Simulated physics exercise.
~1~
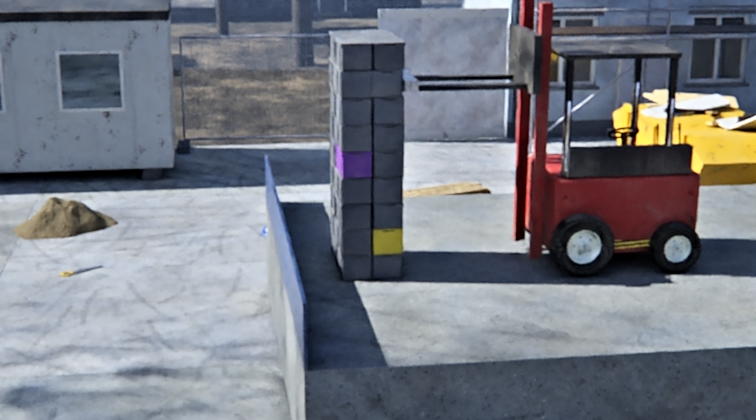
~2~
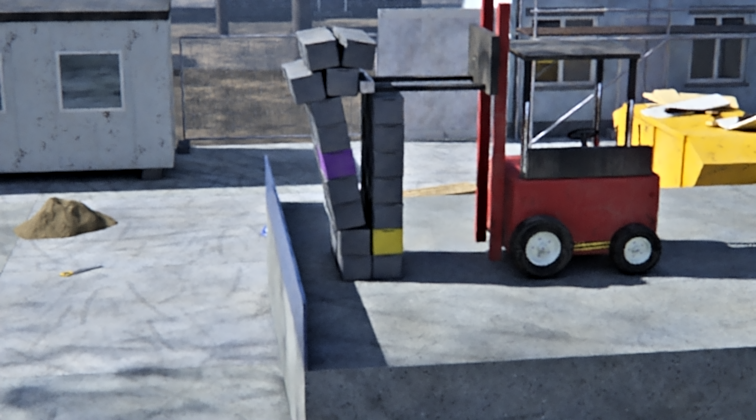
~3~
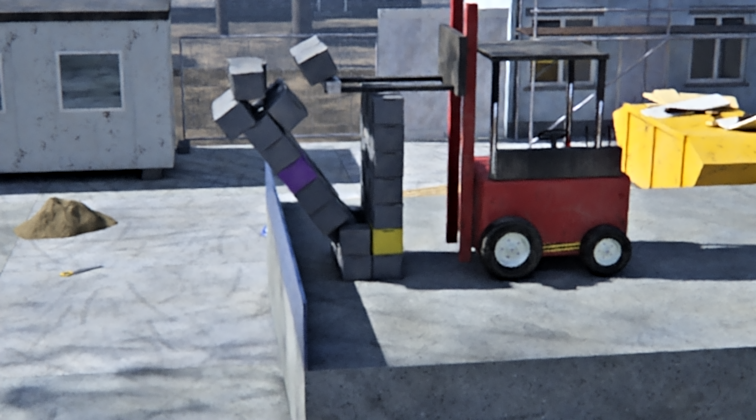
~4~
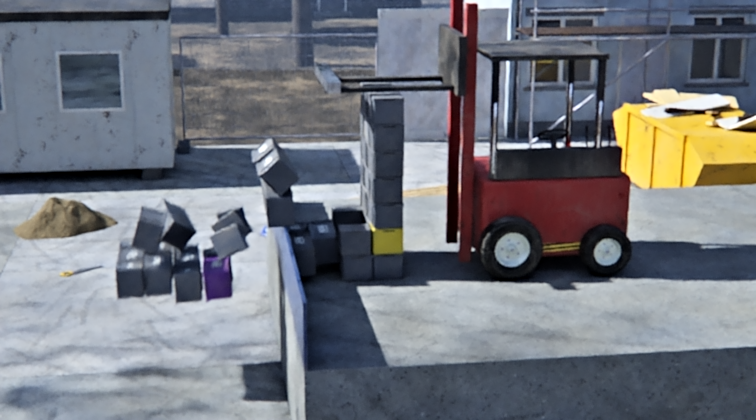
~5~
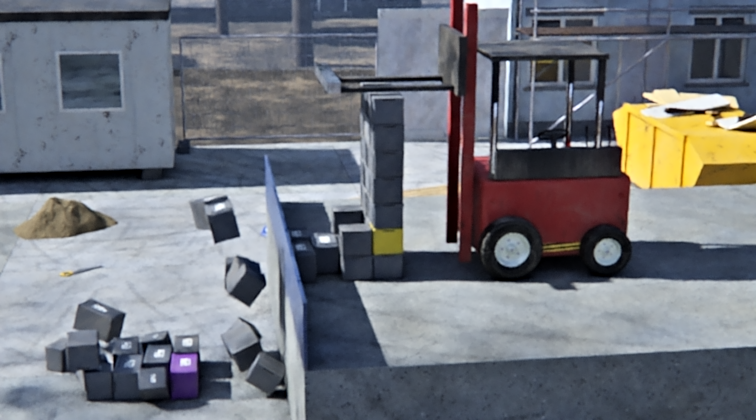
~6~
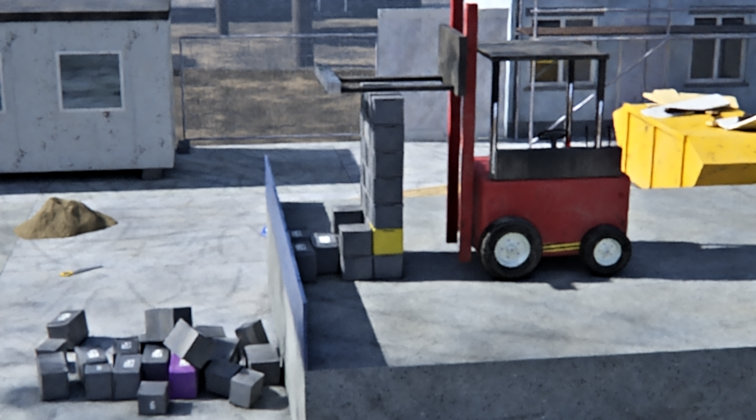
On a loading dock, a lift truck's beam topples many stacked totes over the edge.
